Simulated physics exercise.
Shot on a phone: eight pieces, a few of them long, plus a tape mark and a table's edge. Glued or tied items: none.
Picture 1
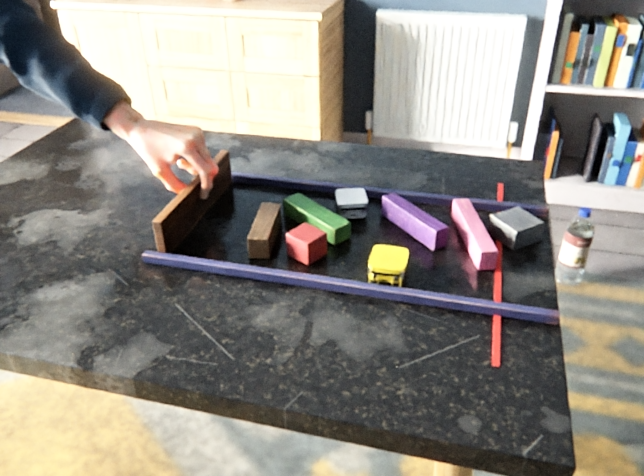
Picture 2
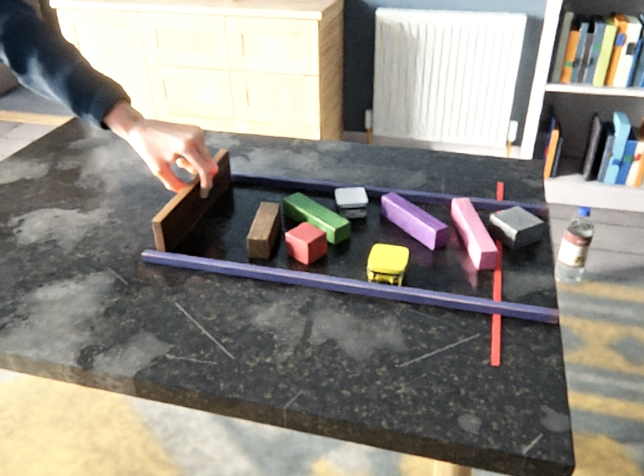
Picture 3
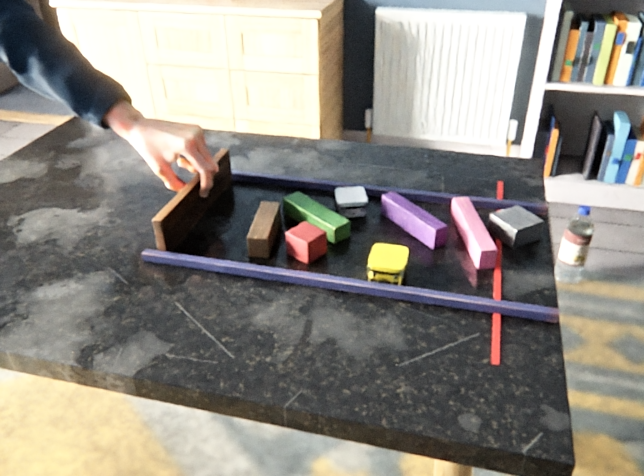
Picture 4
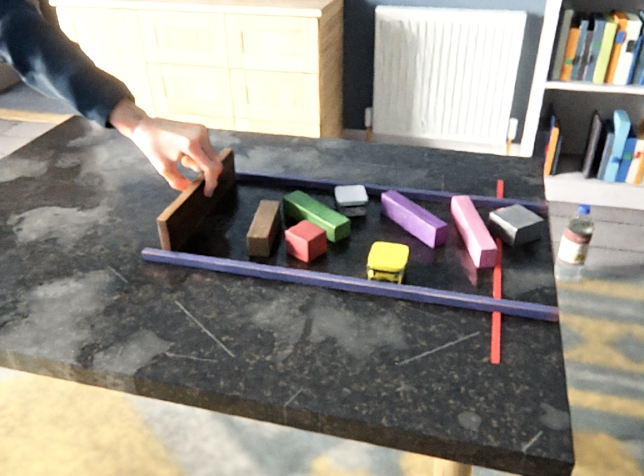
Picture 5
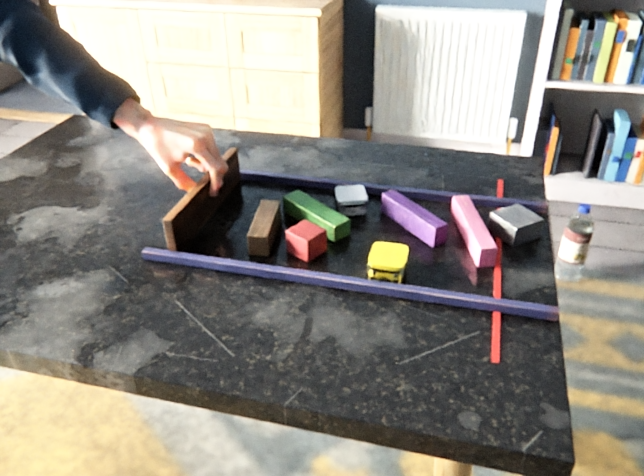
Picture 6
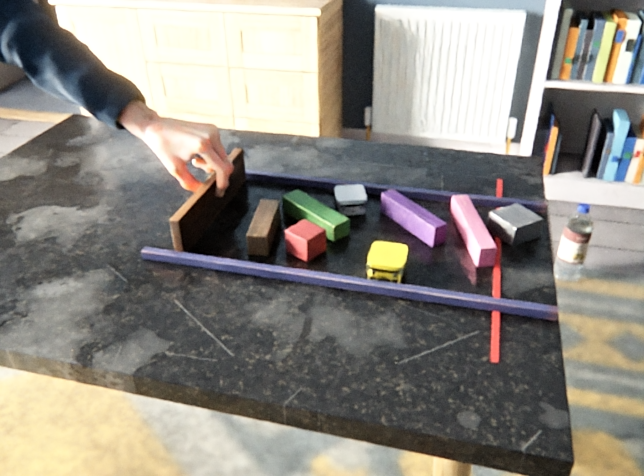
A hand held a dark brown board upright on a speckled table and slid it slightly to the right between two blue rails, while the scattered colourful blocks ahead of it stayed still.
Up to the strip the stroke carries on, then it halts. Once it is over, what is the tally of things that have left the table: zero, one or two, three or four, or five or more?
A tally of three or four.
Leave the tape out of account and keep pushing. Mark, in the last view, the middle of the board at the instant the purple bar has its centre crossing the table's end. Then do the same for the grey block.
Middle: Roughly (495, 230); roughly (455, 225).
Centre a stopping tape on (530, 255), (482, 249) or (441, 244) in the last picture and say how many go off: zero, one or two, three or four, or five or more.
In turn: At least five; either one or two; not one.
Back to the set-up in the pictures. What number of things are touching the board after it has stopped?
3 in contact.
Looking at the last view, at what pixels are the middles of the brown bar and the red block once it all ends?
Middles: Around (510, 259) and around (539, 273).
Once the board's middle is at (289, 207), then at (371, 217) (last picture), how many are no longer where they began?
First 3, then 6.
Soon after, none off yet; grey block at rest near (515, 225); pink bar at rest near (472, 229); purple bar at rest near (412, 217).
Then, none off yet; grey block at rest near (515, 225); pink bar at rest near (472, 229); purple bar moved a little near (439, 225).
Further on, none off yet; grey block moved about its own width near (548, 224); pink bar moved a little near (528, 232); purple bar moved about its own width near (516, 236).
At rest, the number that fall off is three or four; fallen, yellow case, purple bar, pink bar and grey block.
